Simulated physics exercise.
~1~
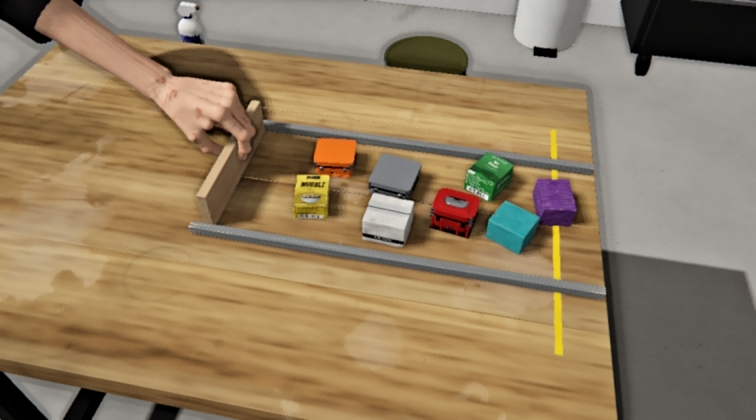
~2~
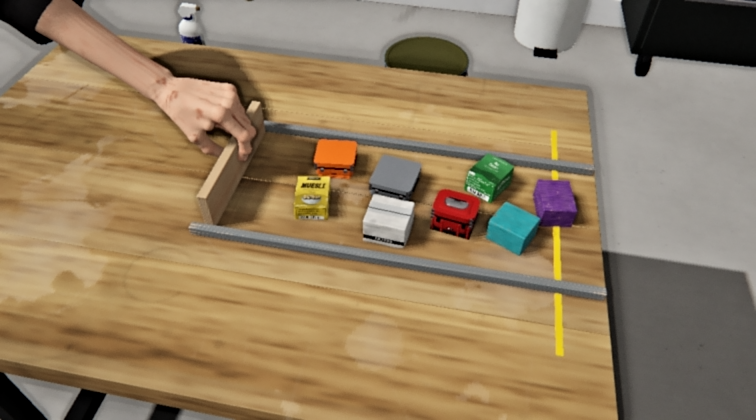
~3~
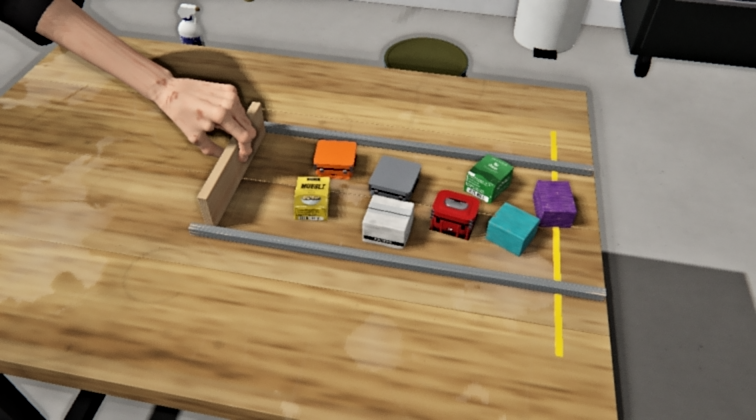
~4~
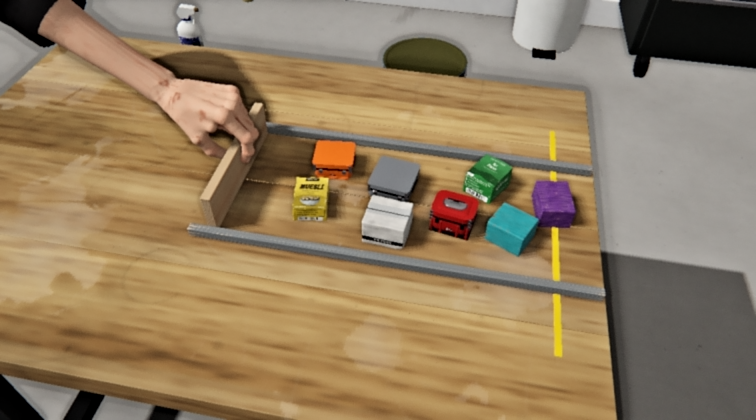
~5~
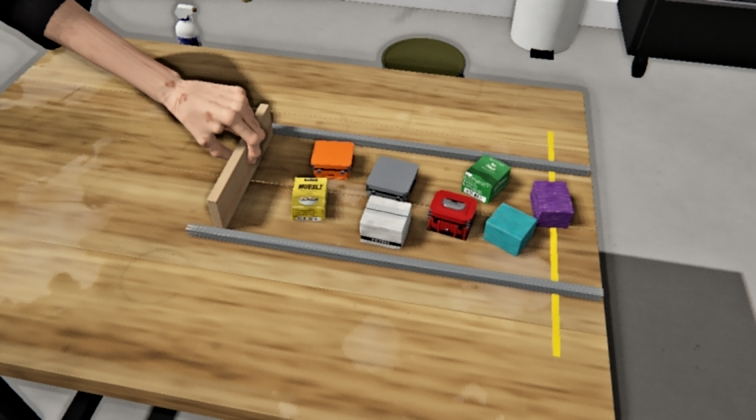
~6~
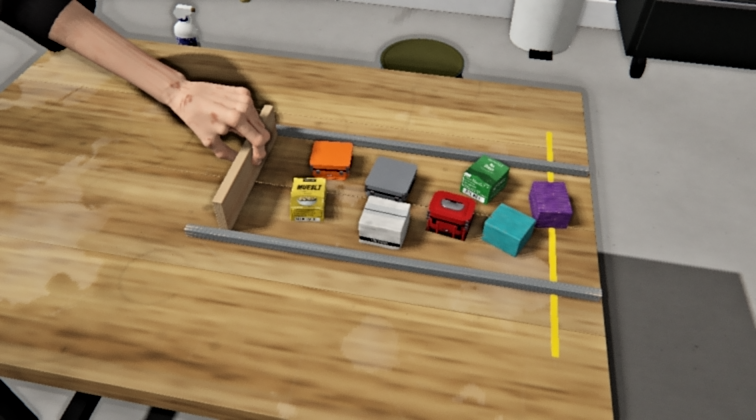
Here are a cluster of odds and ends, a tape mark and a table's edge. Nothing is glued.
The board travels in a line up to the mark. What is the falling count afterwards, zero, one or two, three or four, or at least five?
Afterwards the falling count is at least five.
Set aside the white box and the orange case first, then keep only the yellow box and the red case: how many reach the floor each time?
Well, the first time you'd get 4, and the next time 4.
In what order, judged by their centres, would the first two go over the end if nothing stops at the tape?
It's the turquoise block and then the purple block.
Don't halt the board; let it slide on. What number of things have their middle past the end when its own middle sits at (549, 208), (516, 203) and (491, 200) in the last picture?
Respectively 6, 4 and 2.
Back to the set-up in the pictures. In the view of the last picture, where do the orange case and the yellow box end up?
For the orange case it's (573, 196), and for the yellow box it's (572, 252).
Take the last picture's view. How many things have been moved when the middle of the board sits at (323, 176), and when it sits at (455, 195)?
The first number is 2, the next one 8.
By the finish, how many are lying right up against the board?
2 in contact.
Soon after, none off yet; purple block at rest near (550, 204); turquoise block at rest near (508, 230); green box at rest near (485, 179).
Then, none off yet; purple block moved about its own width near (578, 210); turquoise block moved well along near (587, 246); green box moved well along near (550, 181).
By the end, the number that fall off is five or more; fallen, grey case, white box, red case, green box, turquoise block and purple block.
